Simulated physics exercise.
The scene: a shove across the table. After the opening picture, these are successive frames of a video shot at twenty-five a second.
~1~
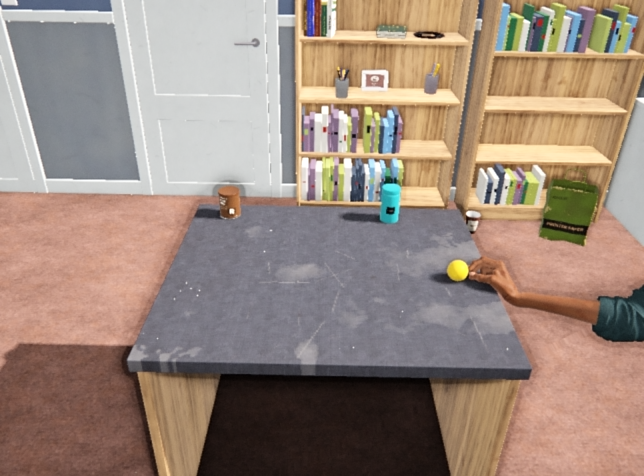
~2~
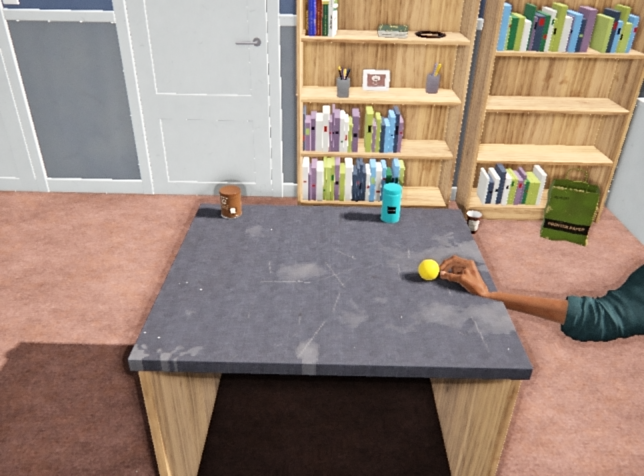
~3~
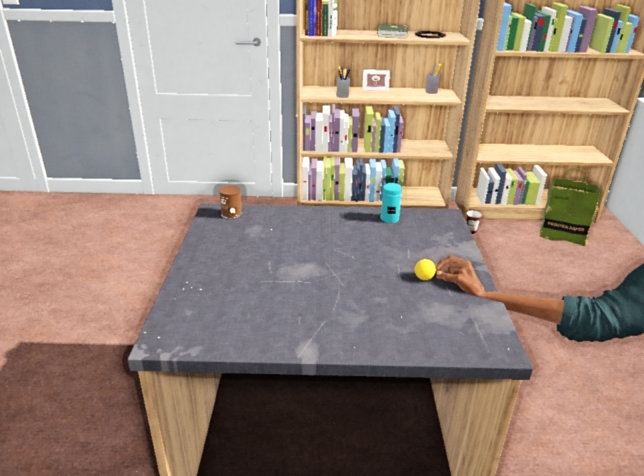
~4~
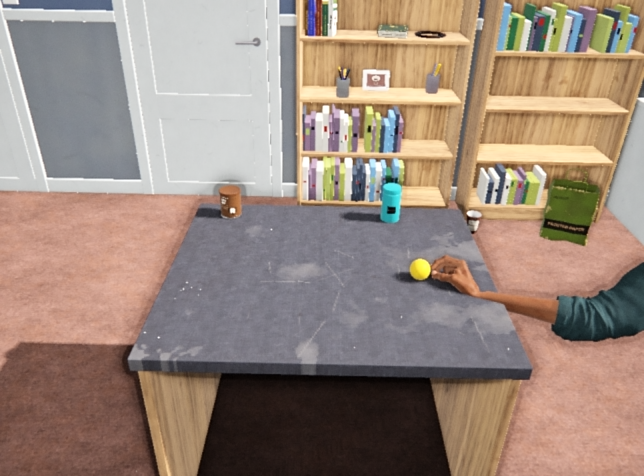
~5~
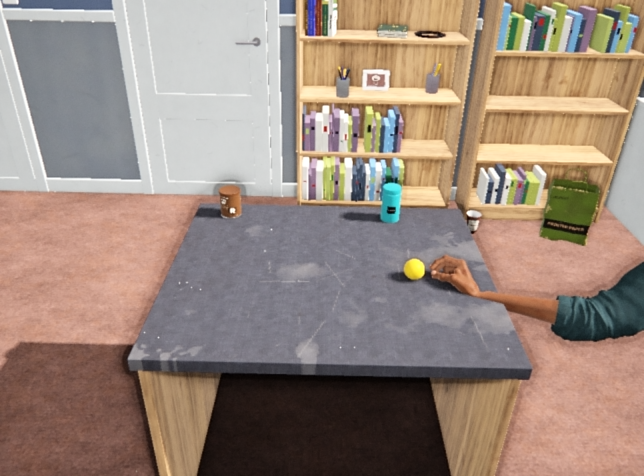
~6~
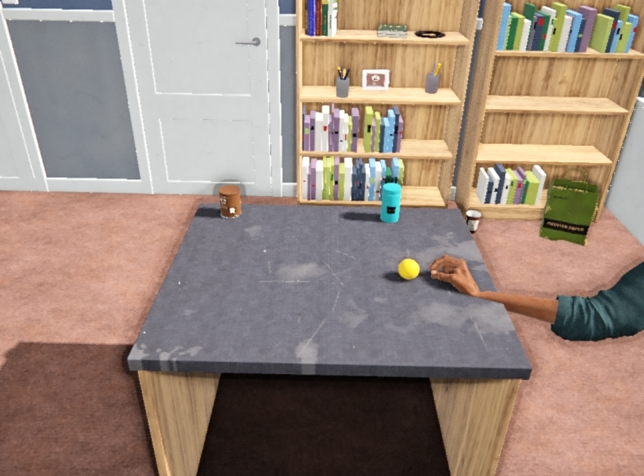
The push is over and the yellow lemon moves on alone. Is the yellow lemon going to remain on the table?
The yellow lemon remains on top.
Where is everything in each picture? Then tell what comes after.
Under the hand; yellow lemon (458, 271), in the first picture.
Under the hand; yellow lemon (429, 270), in the second picture.
Under the hand; yellow lemon (425, 270), in the third picture.
Yellow lemon (420, 270), in the fourth picture.
Yellow lemon (414, 269) moved a little, in the fifth picture.
Yellow lemon (409, 269) moved a little, in the sixth picture.
Then, 0.10 s later than the last frame, yellow lemon moved about its own width near (396, 269).
Then, 0.40 s later than the last frame, yellow lemon moved well along near (363, 268).
Then, 0.60 s later than the last frame, yellow lemon moved well along near (346, 268).
Then, 1.00 s later than the last frame, yellow lemon moved well along near (323, 267).
When it is over, moved from the start, yellow lemon. End places, in pixels of the last picture, yellow lemon near (314, 267).
